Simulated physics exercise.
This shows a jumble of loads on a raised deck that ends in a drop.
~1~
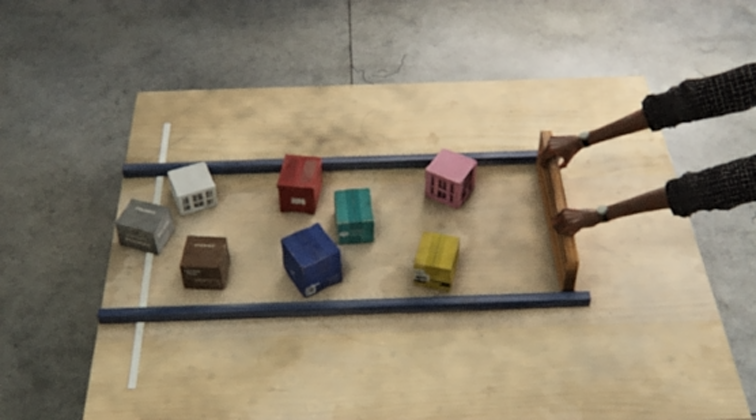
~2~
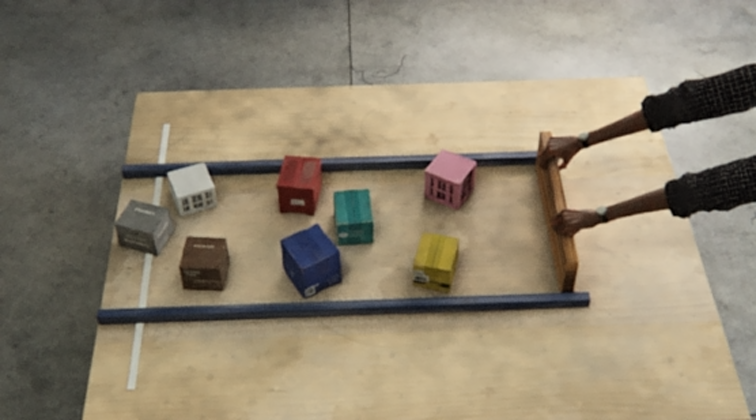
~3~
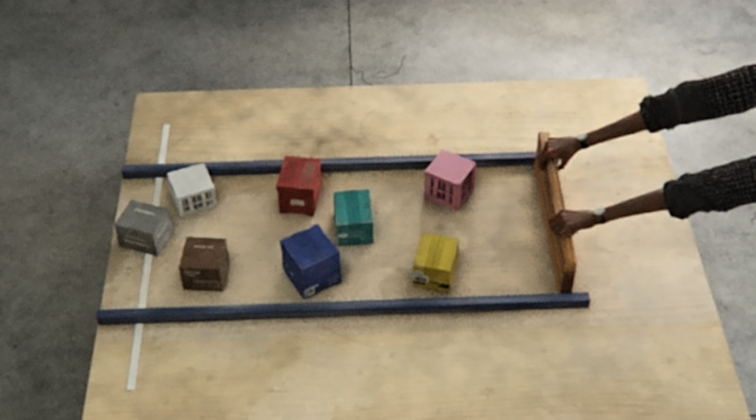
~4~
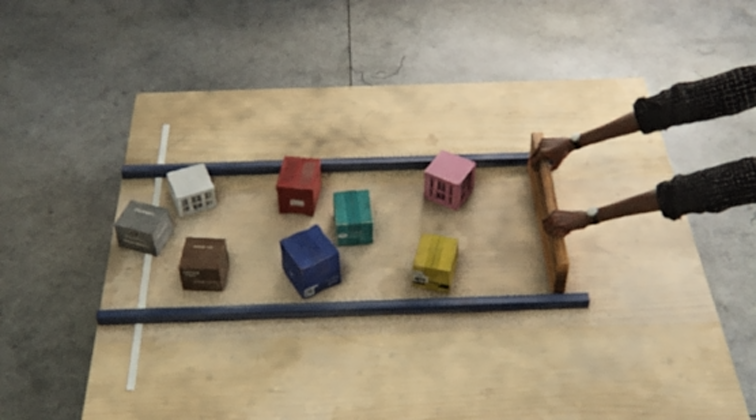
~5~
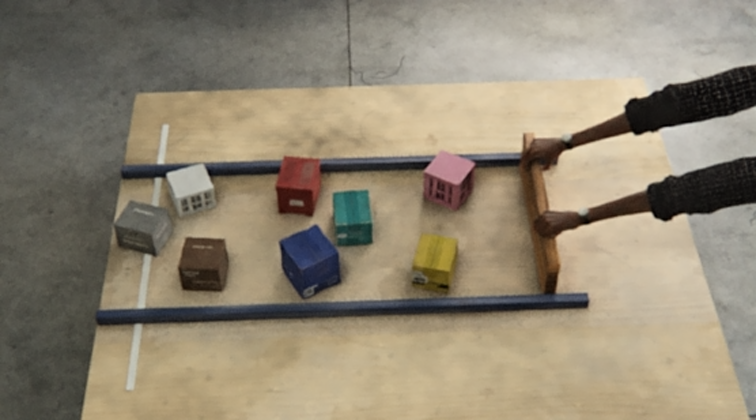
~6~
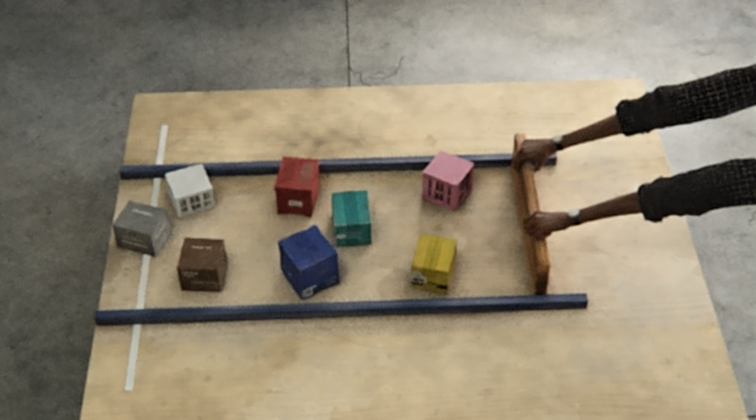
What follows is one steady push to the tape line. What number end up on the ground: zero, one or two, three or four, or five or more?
Outcome: The number that fall off is five or more.
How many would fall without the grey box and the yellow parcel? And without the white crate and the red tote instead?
Fallen: 3, and 3 in the other try.
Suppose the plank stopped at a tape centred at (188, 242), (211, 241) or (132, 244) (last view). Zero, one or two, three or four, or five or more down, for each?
One after another: Either one or two; 1 or 2; five or more.
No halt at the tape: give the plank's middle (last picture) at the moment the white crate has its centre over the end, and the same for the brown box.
Its middle is around (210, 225) and around (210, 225).
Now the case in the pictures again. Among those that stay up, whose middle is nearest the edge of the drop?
The turquoise box.
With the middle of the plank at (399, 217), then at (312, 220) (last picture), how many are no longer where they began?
By then 3, and 5.
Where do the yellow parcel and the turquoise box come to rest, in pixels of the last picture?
The yellow parcel stops around (121, 278); the turquoise box around (116, 237).
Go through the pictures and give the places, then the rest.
Grey box (145, 227); white crate (193, 189); brown box (205, 263); plank (556, 210); tape (151, 242), in the first frame.
White crate (192, 189); plank (556, 211), in the second frame.
Brown box (205, 264); red tote (300, 186), in the third frame.
Grey box (144, 228); blue box (311, 262), in the fourth frame.
White crate (191, 190); yellow parcel (435, 263), in the fifth frame.
Grey box (142, 229); white crate (190, 191); brown box (203, 265); plank (529, 213); tape (149, 243), in the sixth frame.
A little later, none off yet; grey box at rest near (142, 229); white crate at rest near (190, 191); brown box at rest near (203, 265).
Next, none off yet; grey box at rest near (142, 229); white crate shifted a little near (181, 190); brown box shifted about its own width near (174, 268).
When it is over, the number that fall off is five or more; down, blue box, red tote, brown box, white crate and grey box.
